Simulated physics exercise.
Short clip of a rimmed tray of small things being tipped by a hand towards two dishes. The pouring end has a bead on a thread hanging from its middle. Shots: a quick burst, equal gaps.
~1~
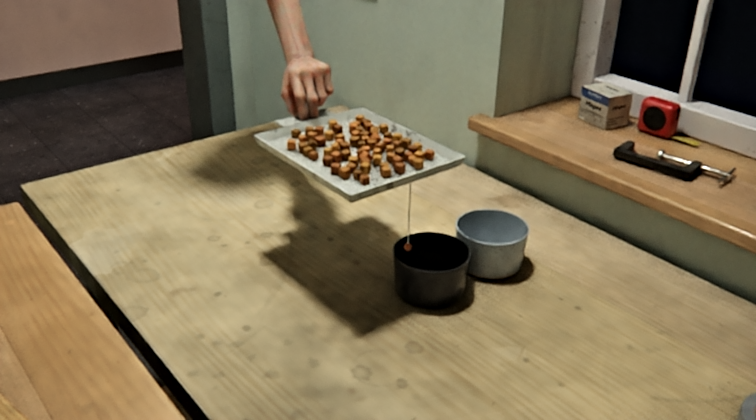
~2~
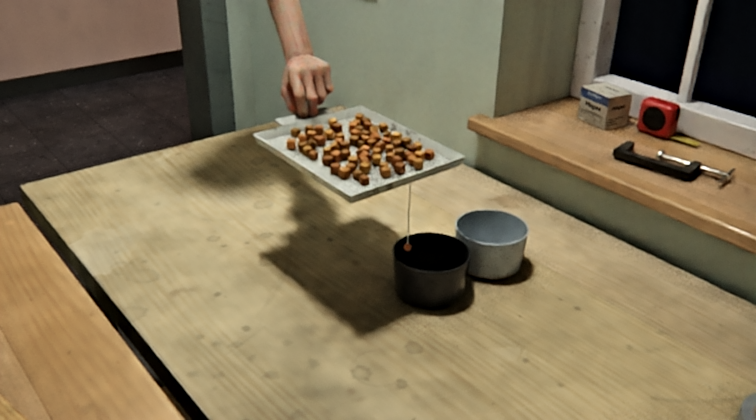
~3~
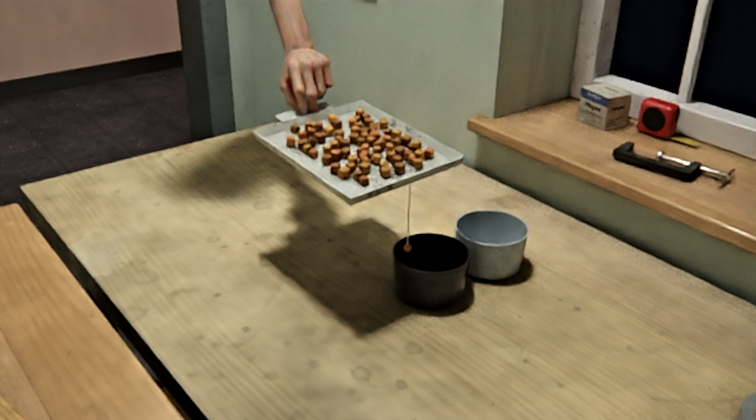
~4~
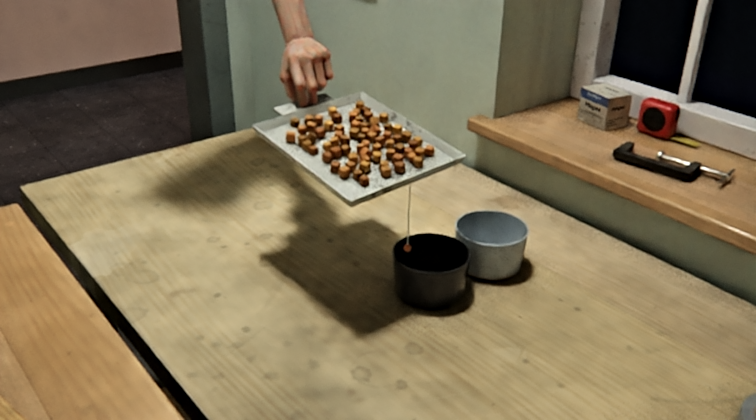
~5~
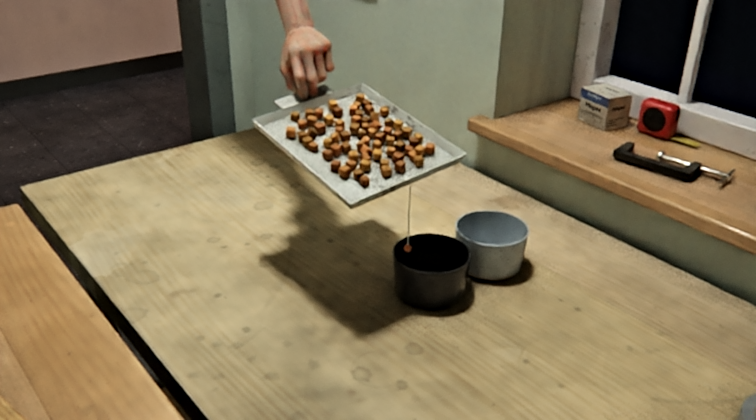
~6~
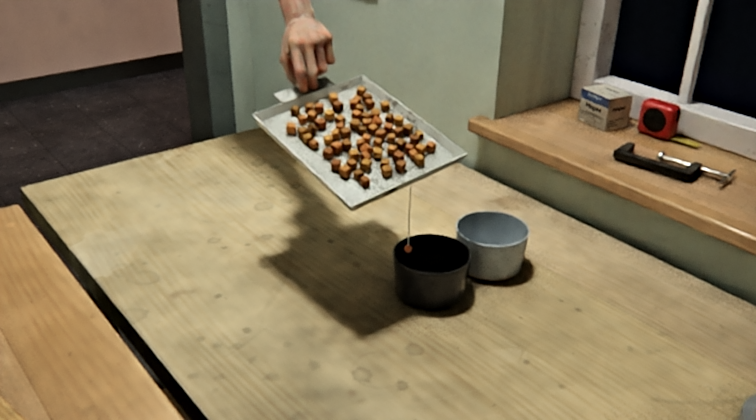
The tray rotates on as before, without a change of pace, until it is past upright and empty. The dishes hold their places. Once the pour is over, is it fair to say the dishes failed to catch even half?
Yes. Dishes miss most.
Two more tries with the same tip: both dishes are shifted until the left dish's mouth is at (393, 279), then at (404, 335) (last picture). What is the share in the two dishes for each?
60 % and 0 %.
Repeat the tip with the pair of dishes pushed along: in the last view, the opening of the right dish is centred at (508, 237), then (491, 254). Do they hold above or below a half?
The first try: Not half. The second: The smaller part.
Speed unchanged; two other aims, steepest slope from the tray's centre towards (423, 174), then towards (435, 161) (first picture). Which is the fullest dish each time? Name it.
It would be the left-side one to begin with, and after that the left-side one.
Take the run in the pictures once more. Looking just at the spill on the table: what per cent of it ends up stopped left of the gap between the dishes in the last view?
Close to 90 per cent.
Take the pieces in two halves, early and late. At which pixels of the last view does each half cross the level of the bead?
At (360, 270) for the first part, then at (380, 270) for the others.
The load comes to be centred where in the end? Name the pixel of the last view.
The centre ends up roughly at (391, 326).
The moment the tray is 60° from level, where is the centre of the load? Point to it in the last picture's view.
(372, 172).
Soon after the last picture, tray tipped steeply; nearly all on the tray; a small part in the air.
A little later, tray tipped right over; most on the tray; a stray few in the left dish; about a quarter outside both; a stray few in the air.
Later still, tray tipped past a quarter turn; a stray few in the left dish; nearly all outside both.
At rest, tray tipped past a quarter turn; a stray few in the left dish; none in the right dish; nearly all outside both.
